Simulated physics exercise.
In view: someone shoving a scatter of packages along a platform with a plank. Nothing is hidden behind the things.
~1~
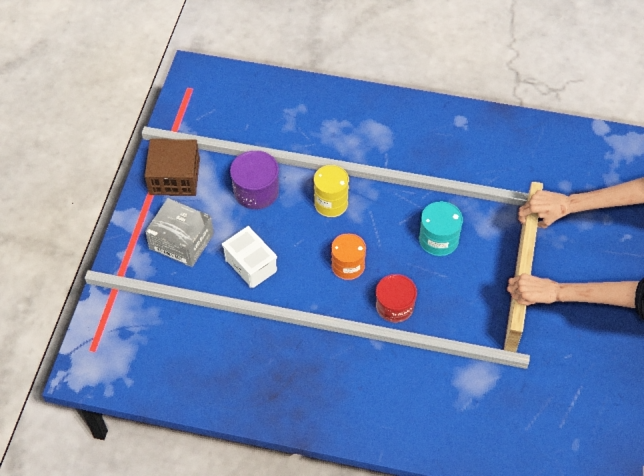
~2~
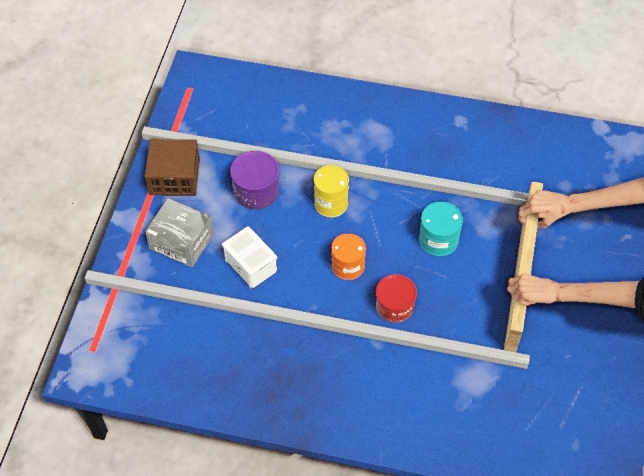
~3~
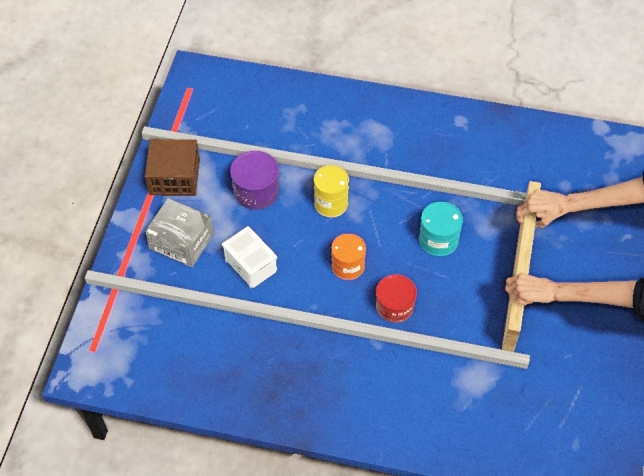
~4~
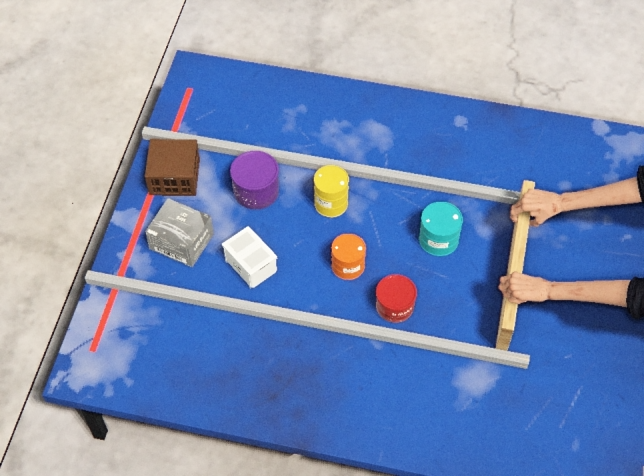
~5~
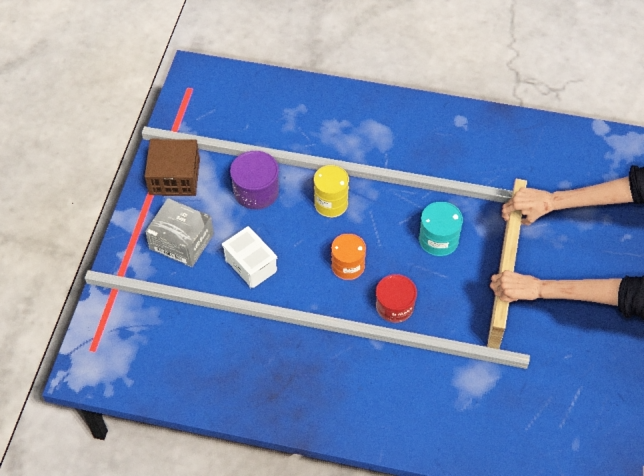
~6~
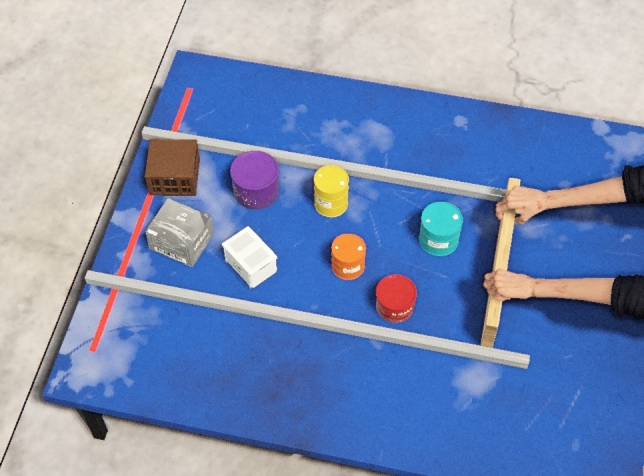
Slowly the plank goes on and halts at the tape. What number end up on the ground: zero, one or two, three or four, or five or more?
As it turns out, the number that fall off is three or four.
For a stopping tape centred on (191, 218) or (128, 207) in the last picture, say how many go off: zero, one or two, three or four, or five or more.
One after another: Either one or two; at least five.
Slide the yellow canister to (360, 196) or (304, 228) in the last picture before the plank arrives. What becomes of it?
The yellow canister is kept; falls.
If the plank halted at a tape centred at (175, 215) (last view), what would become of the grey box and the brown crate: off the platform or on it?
The grey box is lost; the brown crate comes down.
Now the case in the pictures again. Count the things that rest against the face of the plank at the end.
The number is 4.
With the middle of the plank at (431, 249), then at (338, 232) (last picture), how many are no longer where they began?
1 and 4.
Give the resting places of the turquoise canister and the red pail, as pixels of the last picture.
About (132, 177), and the other about (107, 249).
Early on, none off yet; brown crate at rest near (173, 168); grey box at rest near (180, 233); purple pail at rest near (255, 181).
Finally, the number that fall off is three or four; lost, white tote, purple pail, grey box and brown crate.
